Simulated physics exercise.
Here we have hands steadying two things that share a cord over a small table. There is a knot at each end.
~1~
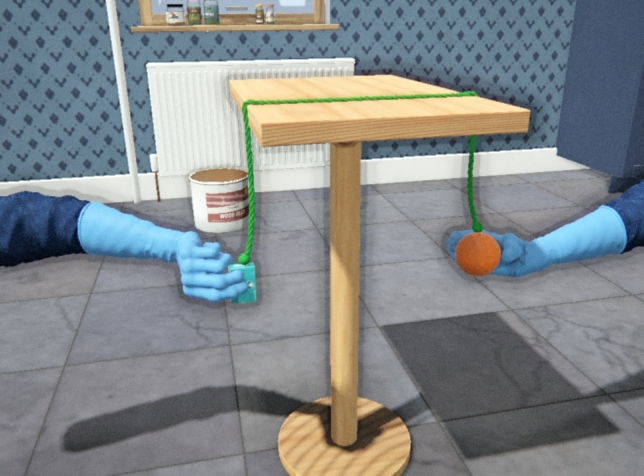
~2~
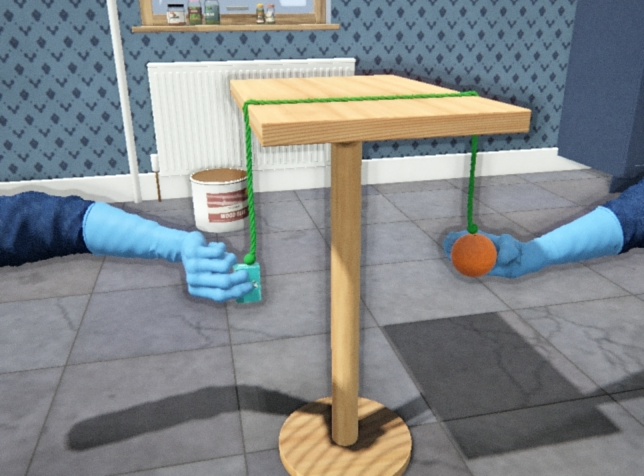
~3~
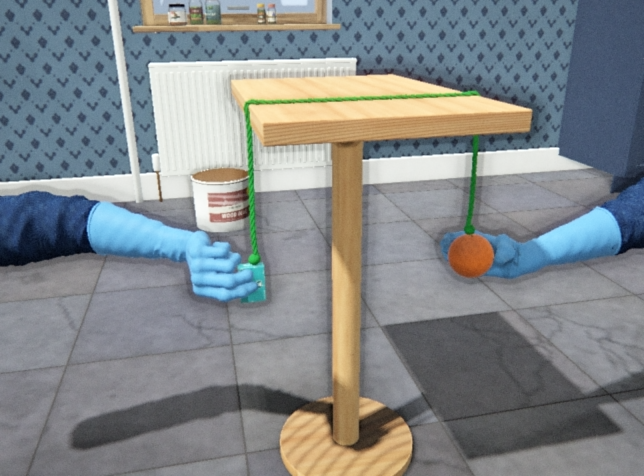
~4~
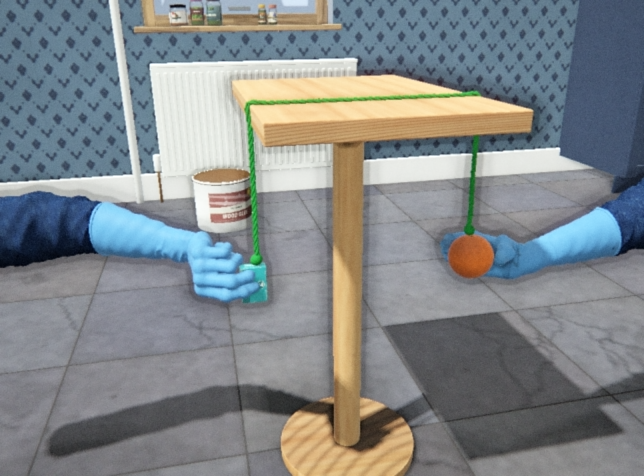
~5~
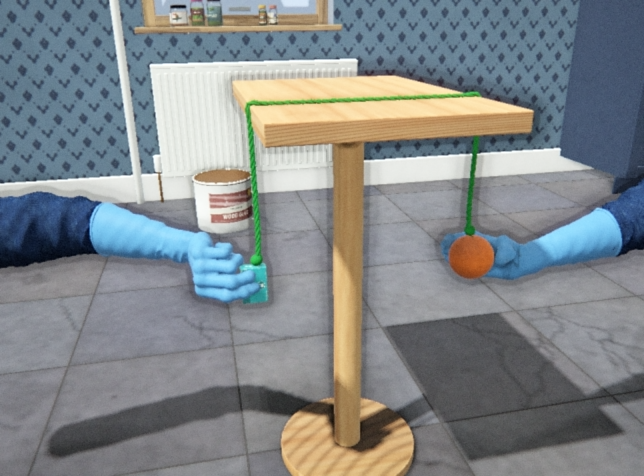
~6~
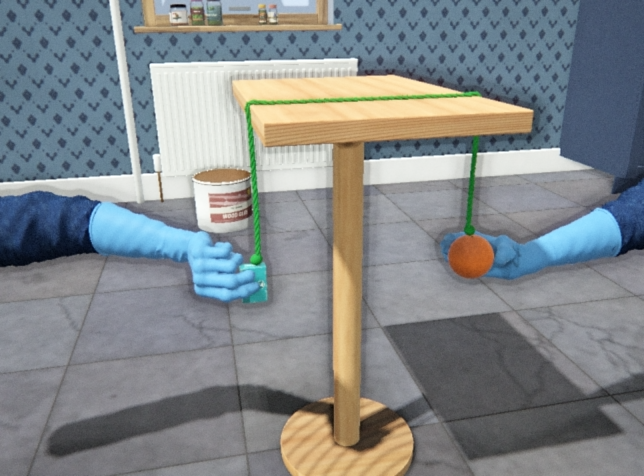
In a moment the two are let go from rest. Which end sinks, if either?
As it turns out, the cord runs down on the right.
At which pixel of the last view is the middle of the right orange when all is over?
Close to (444, 459).
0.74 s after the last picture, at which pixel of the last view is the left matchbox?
Around (454, 79).
Then, 0.38 s later than the last view, left matchbox higher near (254, 160); right orange lower near (458, 359).
Then, 0.74 s later than the last view, left matchbox pulled up onto the top near (454, 79); right orange down on the floor near (444, 459).
Then, 1.08 s later than the last view, left matchbox lower near (560, 395); right orange down on the floor near (444, 459).
Finally, left matchbox down on the floor near (572, 463); right orange down on the floor near (444, 459). The cord is pulled to the right.
